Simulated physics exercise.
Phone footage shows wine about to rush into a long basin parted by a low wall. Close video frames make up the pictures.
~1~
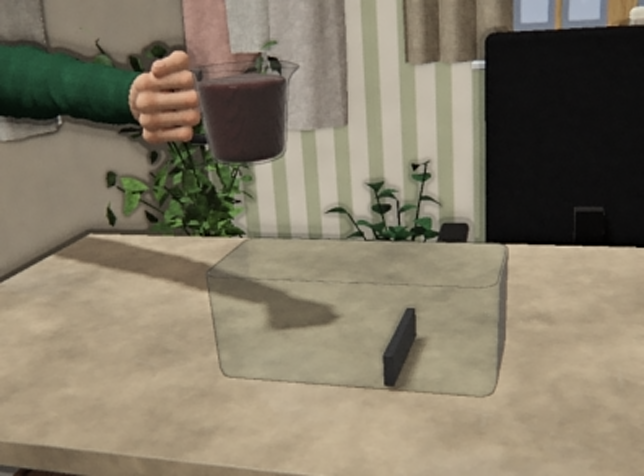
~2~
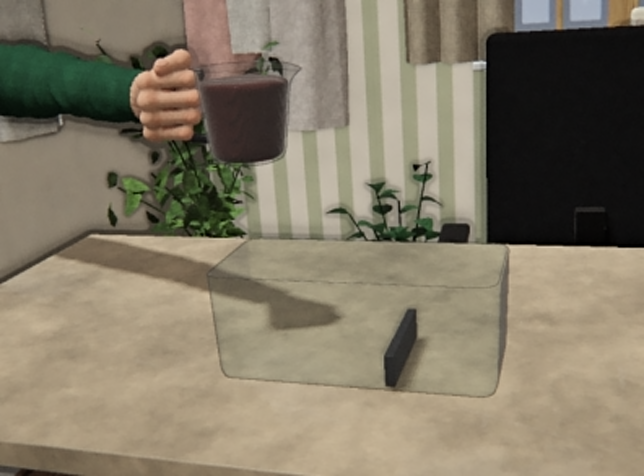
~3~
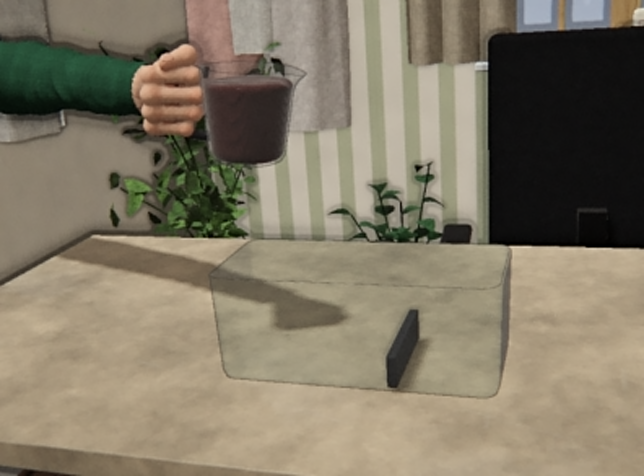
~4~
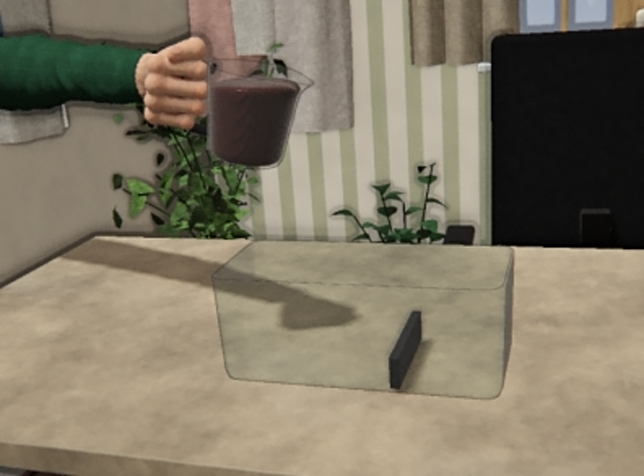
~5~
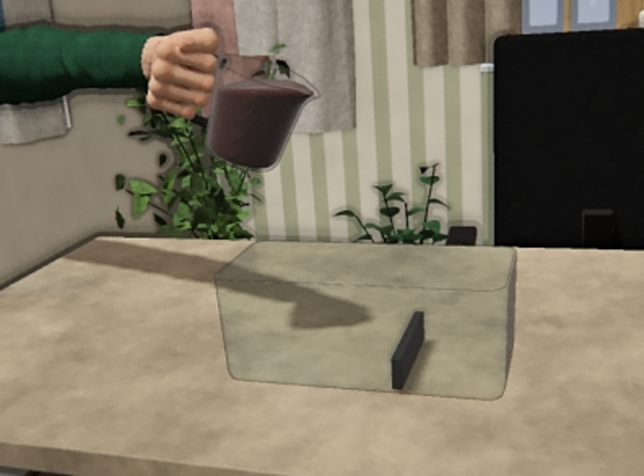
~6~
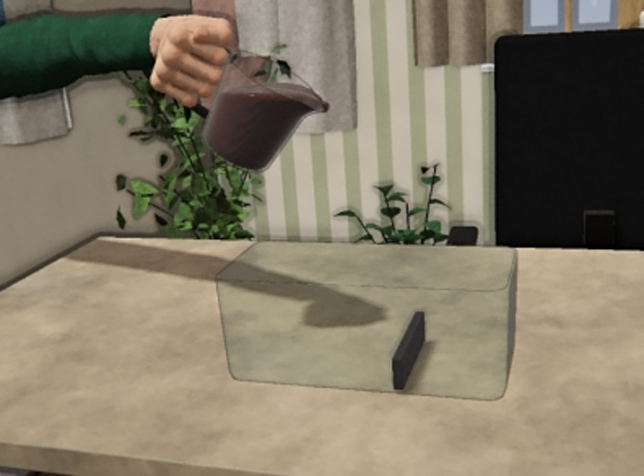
To begin with, a hand in a green sleeve holds a clear jug of dark wine upright above a long, see-through basin with a low dark wall inside. The hand then tilts the jug steadily to the right, and the wine shifts up to the pouring edge.
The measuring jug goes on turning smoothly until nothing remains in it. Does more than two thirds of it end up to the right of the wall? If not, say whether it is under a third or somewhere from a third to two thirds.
Lowest of three bands.
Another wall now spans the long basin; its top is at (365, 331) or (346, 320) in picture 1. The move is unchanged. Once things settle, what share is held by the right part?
The first placement gives around 55 percent, the second 80 percent.
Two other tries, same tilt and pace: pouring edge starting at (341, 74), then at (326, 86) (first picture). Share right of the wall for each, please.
Start one gives close to 60 percent, start two close to 30 percent.
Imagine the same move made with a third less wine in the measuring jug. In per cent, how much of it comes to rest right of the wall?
10 per cent or so.
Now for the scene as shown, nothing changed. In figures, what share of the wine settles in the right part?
About 10 per cent.
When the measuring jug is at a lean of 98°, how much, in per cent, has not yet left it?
I'd reckon near 45 percent is still held at that tilt.
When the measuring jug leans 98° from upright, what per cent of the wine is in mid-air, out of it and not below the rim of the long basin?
Close to 35 per cent.
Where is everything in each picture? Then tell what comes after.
The first frame shows tilt 0°; pouring edge (299, 66); surface from (204, 81) to (287, 79); the long basin's rim runs from (227, 257) to (503, 266); the wall's top is at (400, 332).
The second frame shows tilt 2°; pouring edge (301, 68); surface from (206, 81) to (288, 80).
The third frame shows tilt 6°; pouring edge (306, 74); surface from (210, 81) to (292, 82).
The fourth frame shows tilt 13°; pouring edge (314, 83); surface from (216, 83) to (301, 85).
The fifth frame shows tilt 23°; pouring edge (321, 96); surface from (222, 87) to (313, 92).
The sixth frame shows tilt 34°; pouring edge (325, 111); surface from (218, 100) to (314, 100); 2 per cent is over the edge.
A moment on, the tilt is 98° and 44 per cent is still to pour, 19 is left of the wall and 2 right of it.
Next, the tilt is 112° and 5 per cent is still to pour, 77 is left of the wall and 5 right of it.
Then the tilt is 112° and 0 per cent is still to pour, 86 is left of the wall and 8 right of it.
Later the tilt is 112° and 0 per cent is still to pour, 86 is left of the wall and 8 right of it.
At rest 86 per cent lies left of the wall, 8 right of it and 5 outside.
